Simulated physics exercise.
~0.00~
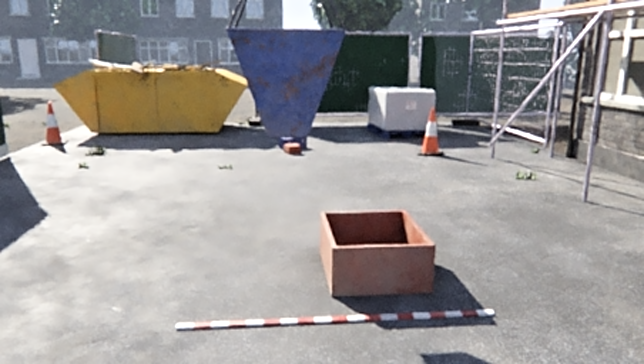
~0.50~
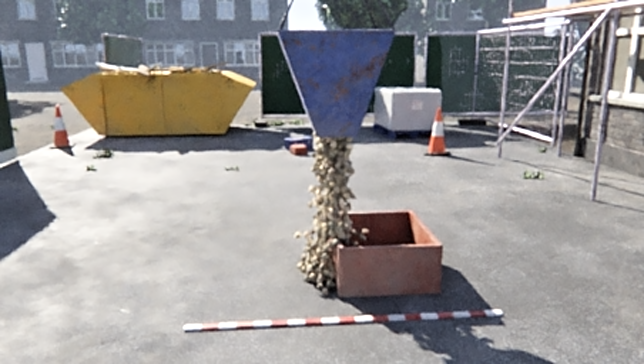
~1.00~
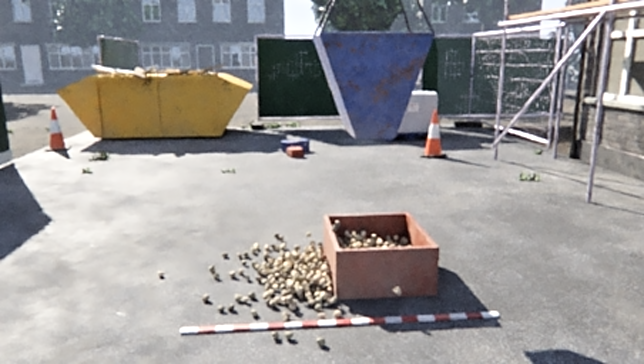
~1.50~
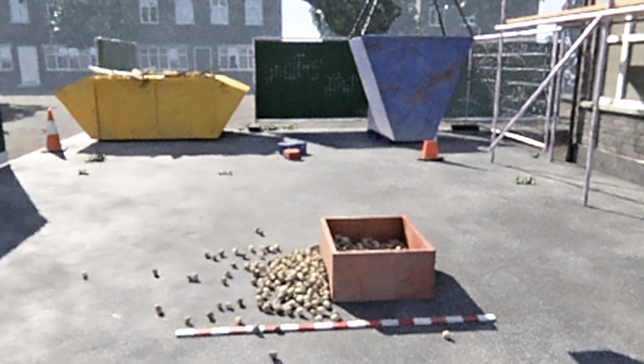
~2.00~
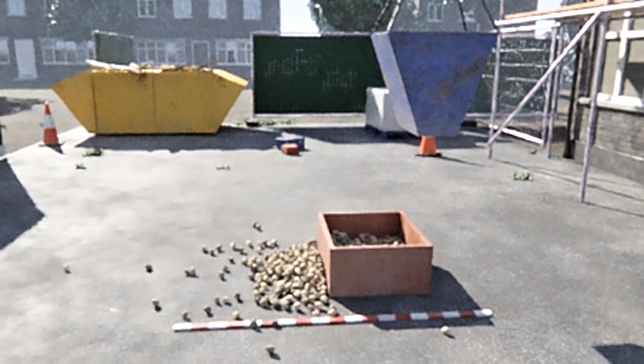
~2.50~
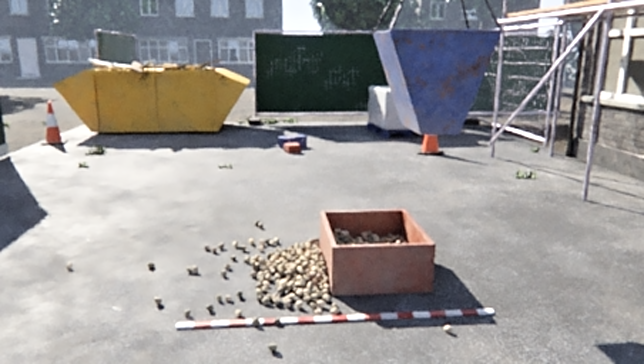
A blue skip dropped a stream of rounded stones as it moved right, some landing in the reddish bin and others spilling onto the ground to its left. The emptied skip travelled farther right and stopped, with most of the stones in the bin.
